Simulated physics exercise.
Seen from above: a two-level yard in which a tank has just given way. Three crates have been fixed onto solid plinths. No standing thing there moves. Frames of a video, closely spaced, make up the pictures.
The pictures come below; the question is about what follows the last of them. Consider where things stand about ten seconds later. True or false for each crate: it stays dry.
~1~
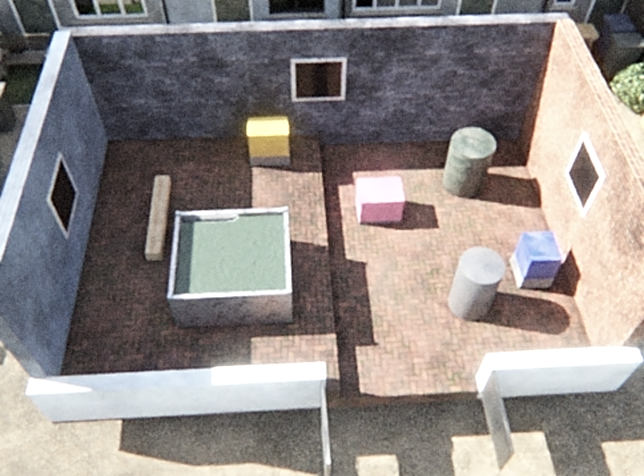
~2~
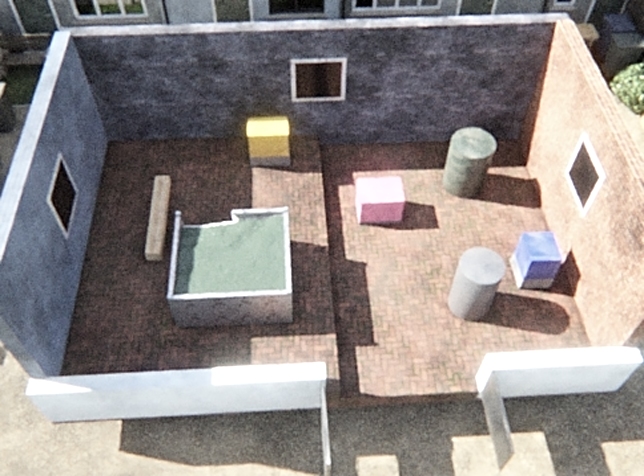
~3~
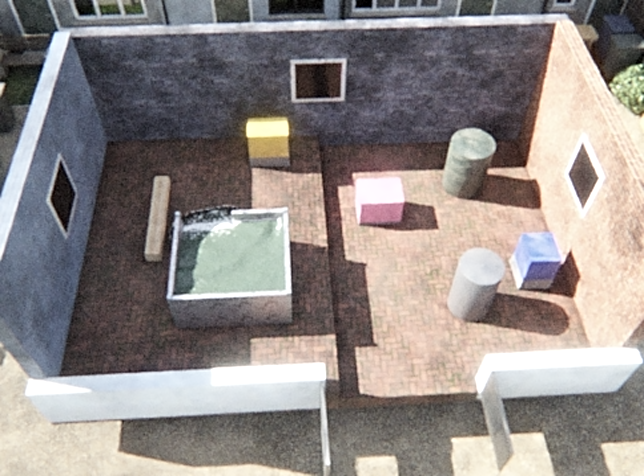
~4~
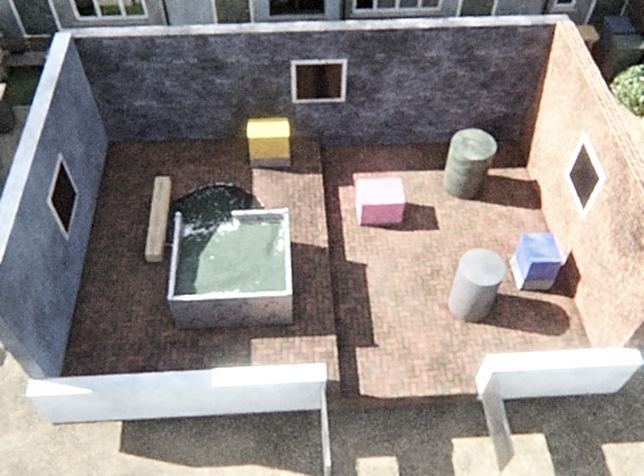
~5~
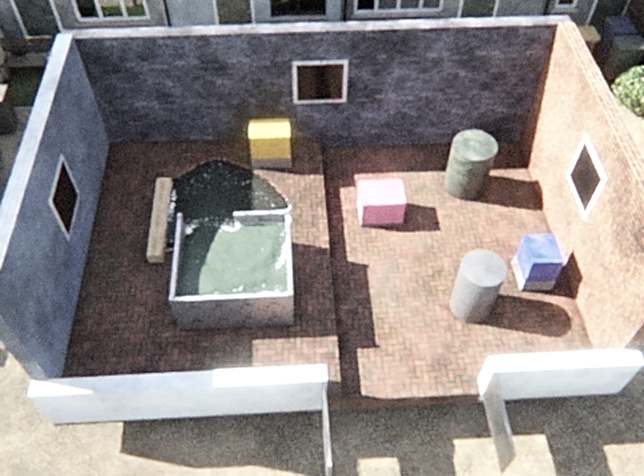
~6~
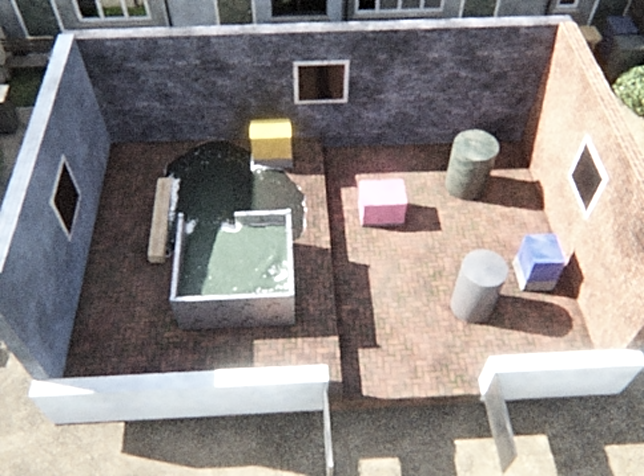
Pink crate: False, it gets wet; yellow crate: False, it gets wet; blue crate: True, it stays dry.
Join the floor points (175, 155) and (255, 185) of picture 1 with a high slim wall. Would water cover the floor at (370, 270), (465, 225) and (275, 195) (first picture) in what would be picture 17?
In turn: Dry, dry, wet.
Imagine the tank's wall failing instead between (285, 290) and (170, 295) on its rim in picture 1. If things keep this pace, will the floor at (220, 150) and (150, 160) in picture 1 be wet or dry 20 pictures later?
Result, in order - parched, waterlogged.
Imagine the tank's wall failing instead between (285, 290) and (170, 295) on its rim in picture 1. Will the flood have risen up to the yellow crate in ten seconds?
I'd say the yellow crate is untouched.
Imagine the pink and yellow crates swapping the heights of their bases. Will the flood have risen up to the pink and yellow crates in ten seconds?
Pink crate: Untouched; yellow crate: Flooded.
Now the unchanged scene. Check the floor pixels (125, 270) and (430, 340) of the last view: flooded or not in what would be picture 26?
Wet, dry.
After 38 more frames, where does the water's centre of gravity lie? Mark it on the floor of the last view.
I reckon somewhere around (272, 227).
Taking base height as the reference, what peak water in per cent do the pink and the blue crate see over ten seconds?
About 170 percent and about 50 percent.
A moment on, water covers 20 % of the floor; the pink crate not reached, the yellow crate water round its plinth, the blue crate not reached.
Next, water covers 25 % of the floor; the pink crate water round its plinth, the yellow crate water round its plinth, the blue crate not reached.
Then, water covers 45 % of the floor; the pink crate water round its plinth, the yellow crate water round its plinth, the blue crate not reached.
Later, water covers 75 % of the floor; the pink crate water round its plinth, the yellow crate water round its plinth, the blue crate water round its plinth.
In the end, water covers 95 % of the floor; the pink crate was topped, the yellow crate was topped, the blue crate stayed above the water.
